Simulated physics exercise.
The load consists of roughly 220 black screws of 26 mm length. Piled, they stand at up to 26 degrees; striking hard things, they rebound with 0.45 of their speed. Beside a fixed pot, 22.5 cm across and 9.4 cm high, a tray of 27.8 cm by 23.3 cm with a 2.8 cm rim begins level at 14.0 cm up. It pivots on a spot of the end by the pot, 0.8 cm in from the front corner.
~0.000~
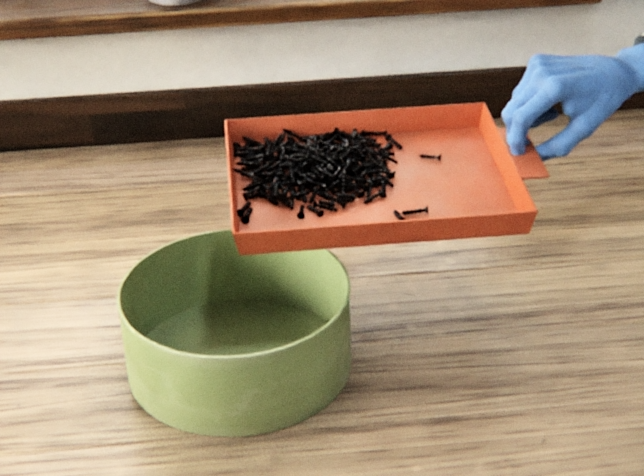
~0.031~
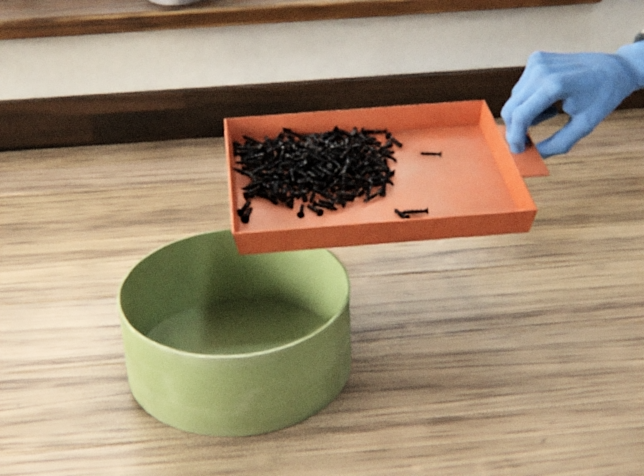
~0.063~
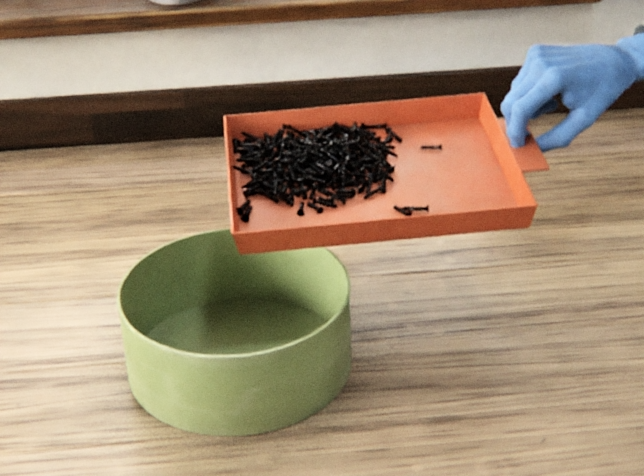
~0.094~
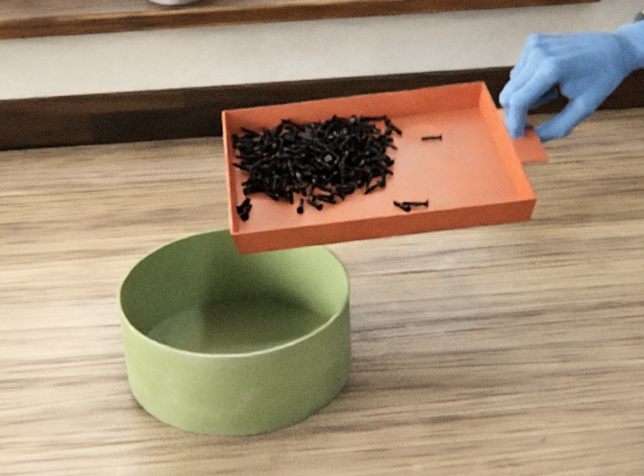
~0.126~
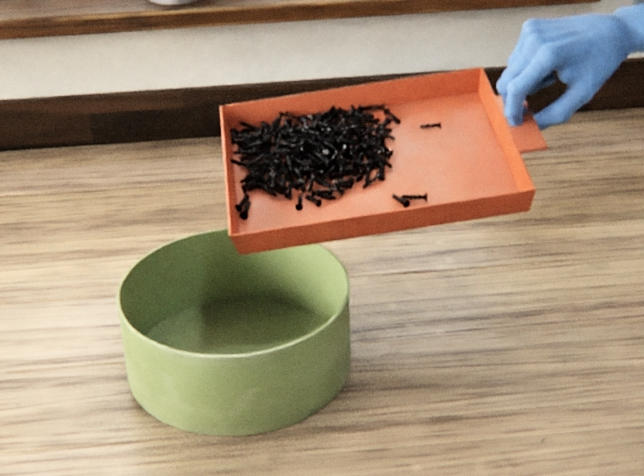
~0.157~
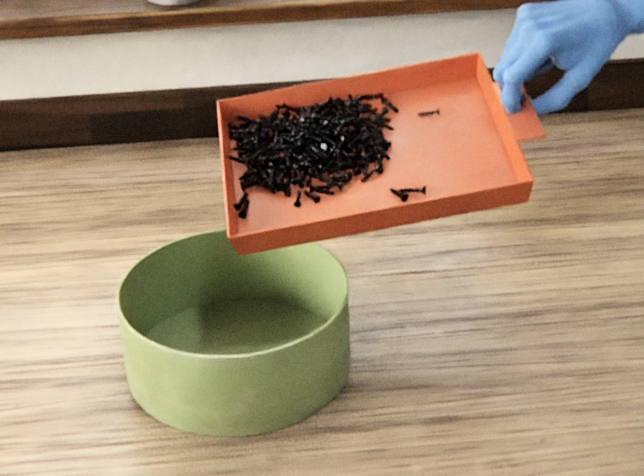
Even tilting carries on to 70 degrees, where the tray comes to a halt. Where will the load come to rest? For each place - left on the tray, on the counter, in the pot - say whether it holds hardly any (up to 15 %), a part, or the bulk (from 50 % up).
Tray: A part; counter: Hardly any; pot: The bulk.
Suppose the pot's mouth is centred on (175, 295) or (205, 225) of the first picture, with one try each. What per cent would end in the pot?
Some 75 and 0 per cent.
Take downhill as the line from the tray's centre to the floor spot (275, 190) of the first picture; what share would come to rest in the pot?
Something like 5 per cent of the pieces.
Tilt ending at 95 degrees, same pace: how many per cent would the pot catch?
Roughly 100 percent.
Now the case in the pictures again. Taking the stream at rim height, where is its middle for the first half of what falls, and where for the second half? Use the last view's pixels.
Earlier half at about (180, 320), later half at about (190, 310) in pixels.
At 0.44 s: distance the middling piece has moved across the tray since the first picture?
Roughly 2 cm.
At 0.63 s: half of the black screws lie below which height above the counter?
Roughly 20 centimetres.
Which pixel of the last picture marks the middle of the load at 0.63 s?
Estimated load position: Around (227, 168).
After 0.44 s, tilt 39 degrees; the tray holds 100 %, the pot 0 %.
After 0.63 s, tilt 59 degrees; the tray holds 100 %, the pot 0 %.
After 0.94 s, tilt 70 degrees; the tray holds 45 %, the pot 50 %.
At rest (2.0 s), tray 25 %, counter 0 %, pot 75 %.
